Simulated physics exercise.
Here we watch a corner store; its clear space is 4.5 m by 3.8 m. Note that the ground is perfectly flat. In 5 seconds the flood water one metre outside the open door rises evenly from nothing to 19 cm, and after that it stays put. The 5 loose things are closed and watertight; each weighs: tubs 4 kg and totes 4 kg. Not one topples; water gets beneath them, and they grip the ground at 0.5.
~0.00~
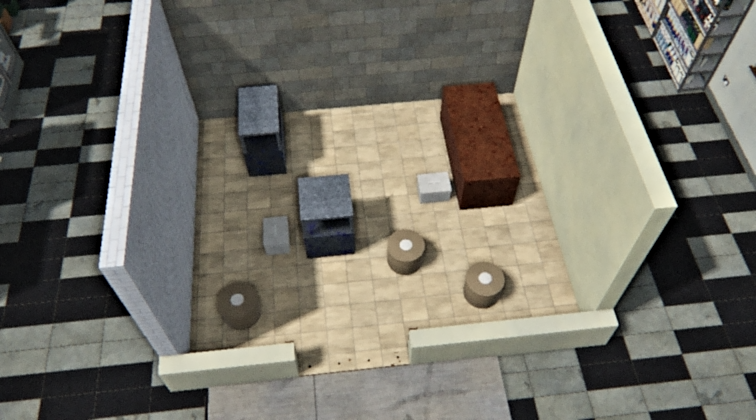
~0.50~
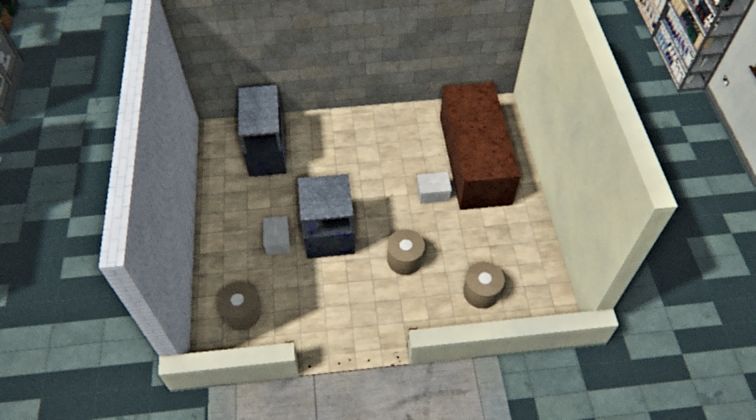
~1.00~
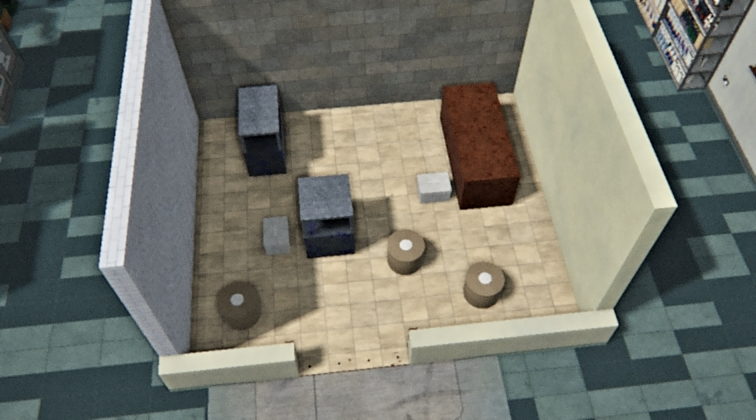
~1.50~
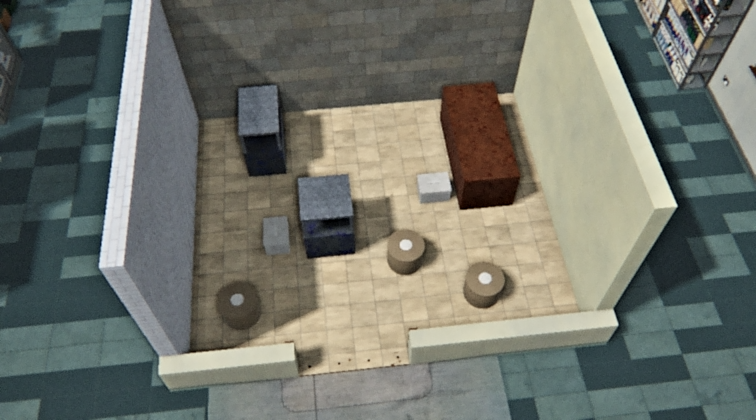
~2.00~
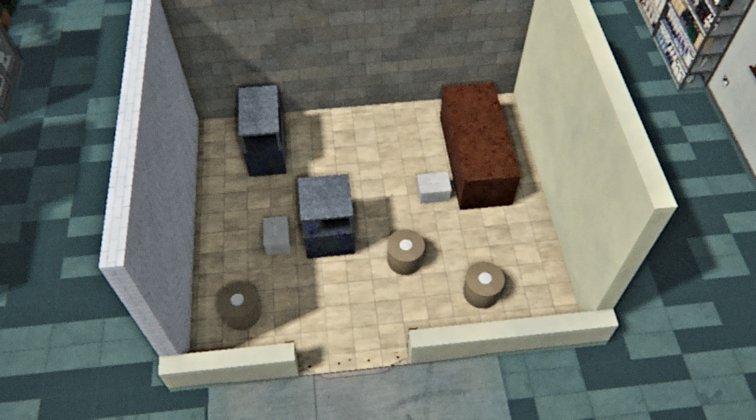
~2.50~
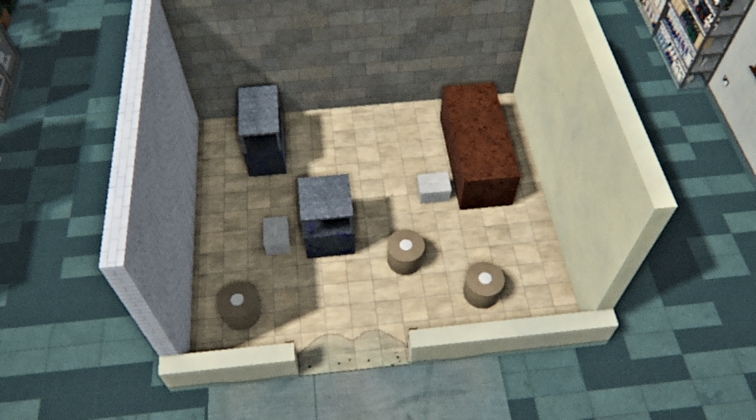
Bluish-green water covers the black-and-white checkered floor around a small open-topped room, then creeps over the grey paving by the front gap. Finally, a thin, clear patch slips just inside the opening, while the dark blocks, the reddish-brown counter and the round brown stools stay still.
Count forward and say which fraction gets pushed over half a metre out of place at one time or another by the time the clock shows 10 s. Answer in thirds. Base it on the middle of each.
One to two thirds.
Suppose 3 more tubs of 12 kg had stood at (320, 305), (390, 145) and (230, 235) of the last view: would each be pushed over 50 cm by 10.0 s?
Note: Item 1 above threshold; item 2 below threshold; item 3 above threshold.
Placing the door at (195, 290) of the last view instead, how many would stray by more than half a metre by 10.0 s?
Then the count would be 4.
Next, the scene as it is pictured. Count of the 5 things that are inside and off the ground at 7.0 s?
Count: 2.
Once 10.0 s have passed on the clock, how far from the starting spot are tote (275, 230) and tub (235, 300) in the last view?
Shifts: 80 cm / 10 cm.
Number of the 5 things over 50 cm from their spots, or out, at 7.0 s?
By then the count is 3.
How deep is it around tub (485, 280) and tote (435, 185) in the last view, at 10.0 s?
I'd estimate 2 cm for the first and 9 cm for the second.
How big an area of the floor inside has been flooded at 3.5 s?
Roughly 1.5 m2 of it is wet.
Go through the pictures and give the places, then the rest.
A tub at (406, 245) rests on the ground; a tote at (434, 183) rests on the ground; 0.0 m2 under water; 0 of 5 have shifted, in the first picture.
A tub at (406, 245), on the bottom; a tote at (434, 183) rests on the ground; water covers 0.0 m2; 0 of 5 have shifted, in the second picture.
A tub at (406, 245), on the bottom; a tote at (434, 183), on the bottom; 0.0 m2 under water; 0 of 5 have shifted, in the third picture.
A tub at (406, 245), on the bottom; a tote at (434, 183) rests on the ground; water covers 0.0 m2; 0 of 5 have shifted, in the fourth picture.
A tub at (406, 245) rests on the ground; a tote at (434, 183) rests on the ground; 0.0 m2 under water; 0 of 5 have shifted, in the fifth picture.
A tub at (406, 245) rests on the ground; a tote at (434, 183) rests on the ground; water covers 0.2 m2; 0 of 5 have shifted, in the sixth picture.
After 3.5 s 0 of 5 are over 50 cm from their spots; 0 afloat.
After 4.5 s 0 of 5 are over 50 cm from their spots; 0 afloat.
After 7.0 s 3 of 5 are over 50 cm from their spots; 2 afloat.
After 10.0 s 3 of 5 are over 50 cm from their spots, and 3 have been at some point; 4 afloat.
